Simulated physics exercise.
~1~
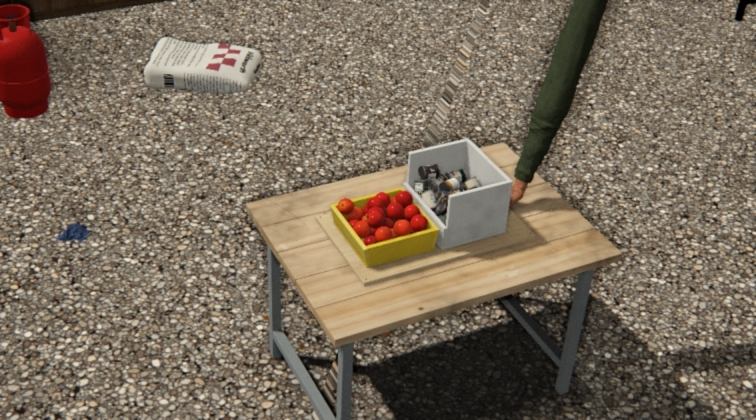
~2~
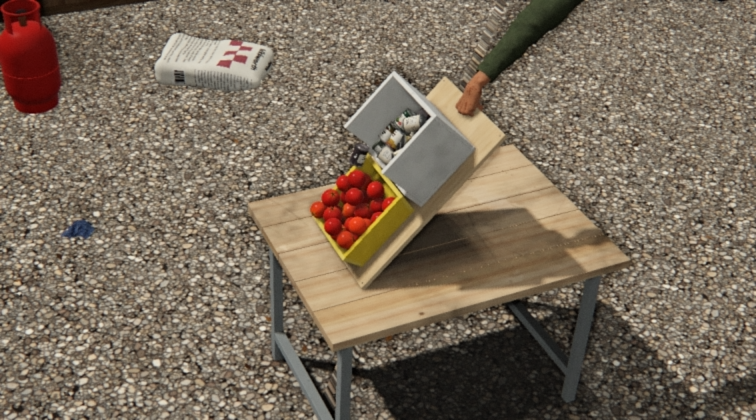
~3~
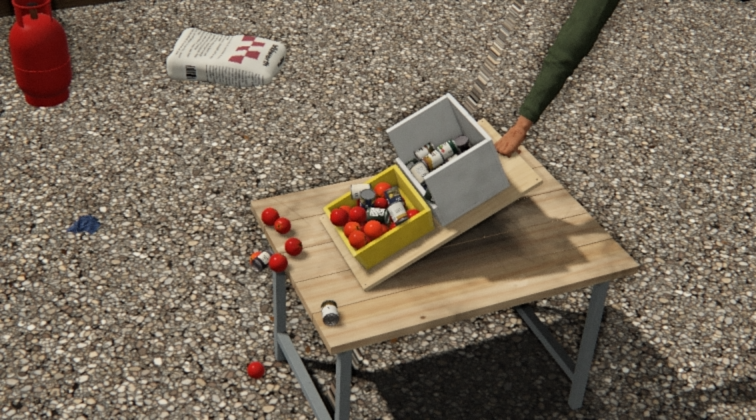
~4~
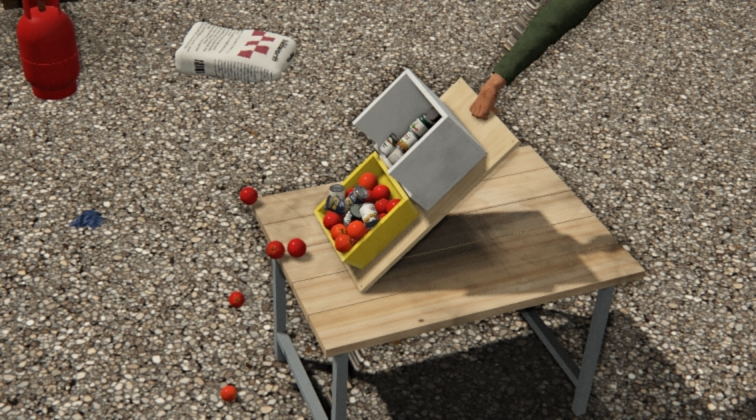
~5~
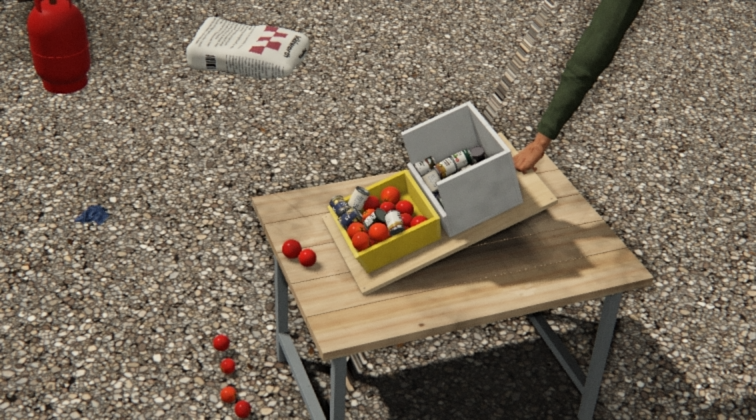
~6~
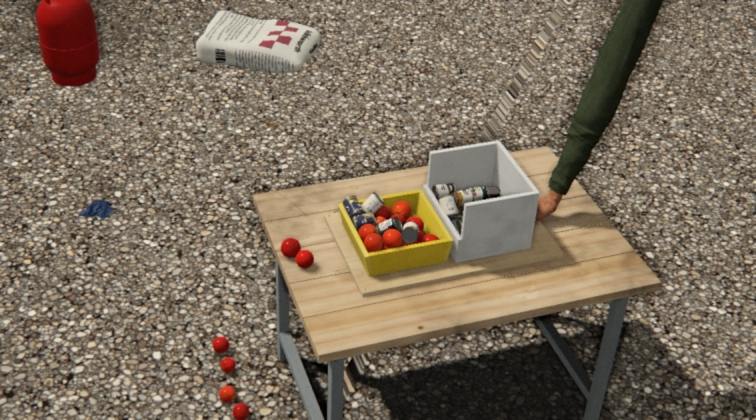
Tomatoes spilled from a yellow tub onto the table and ground as a hand tipped the board beneath it steeply to the left, sending small tins from the white tub in among them, then eased it, tipped it again and laid it flat.
